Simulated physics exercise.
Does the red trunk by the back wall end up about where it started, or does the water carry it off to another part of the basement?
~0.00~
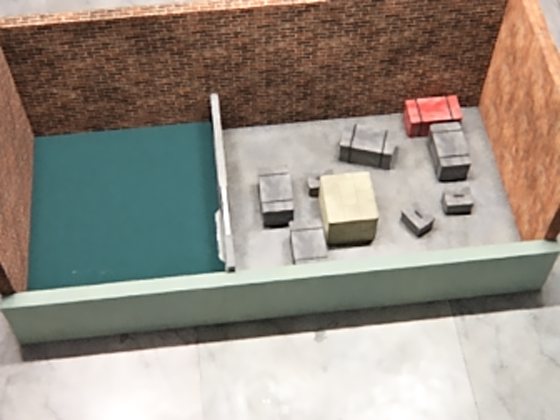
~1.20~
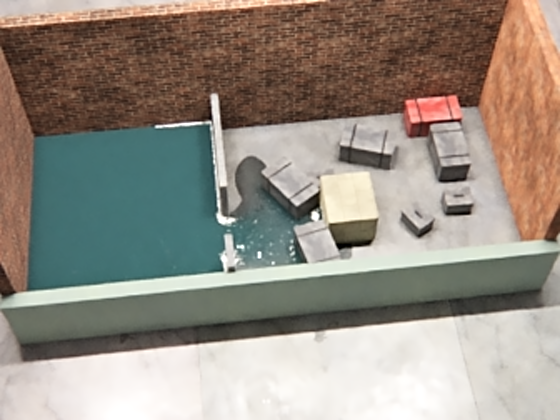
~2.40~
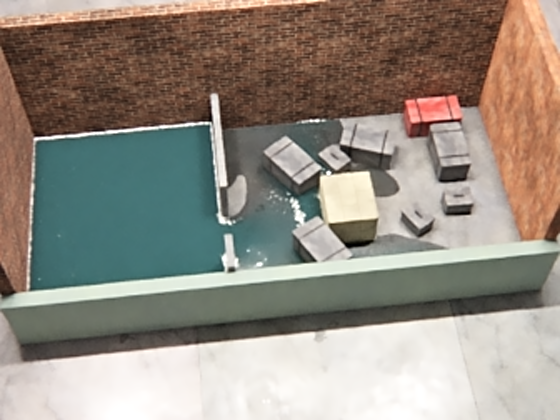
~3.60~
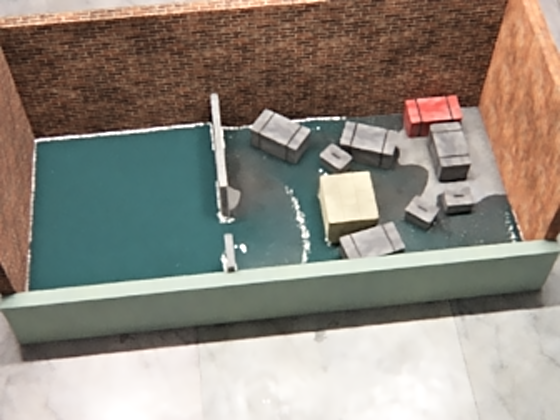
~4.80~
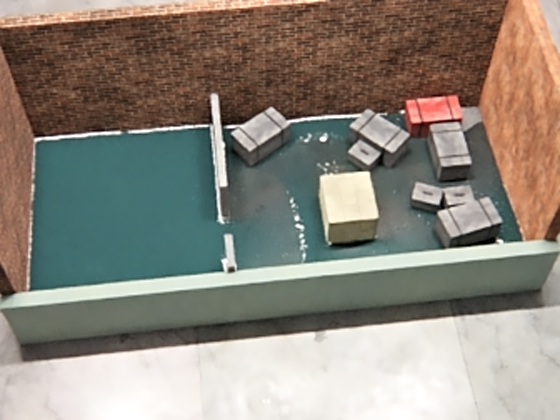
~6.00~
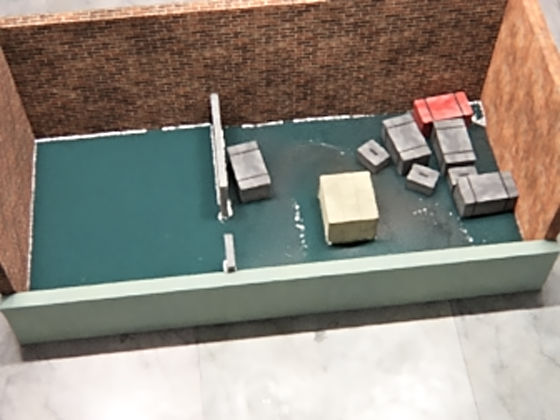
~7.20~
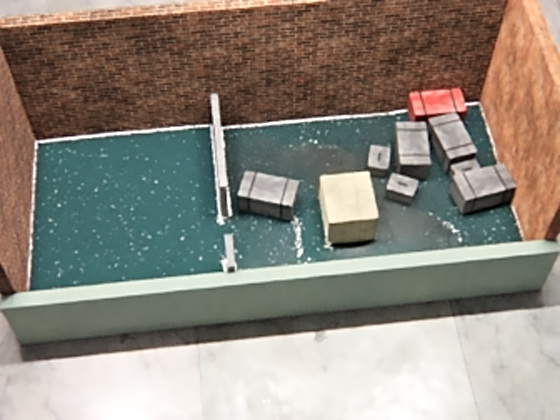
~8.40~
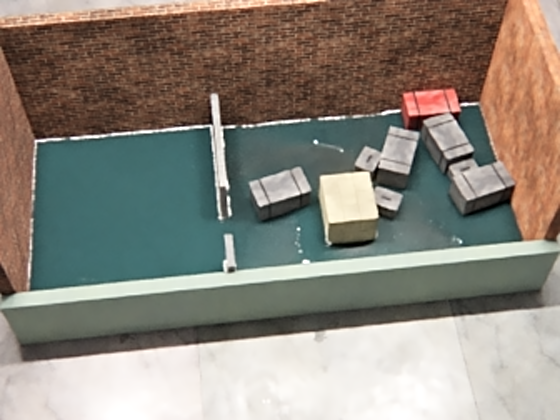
The red trunk ends up about where it started, still by the back wall near the right corner.
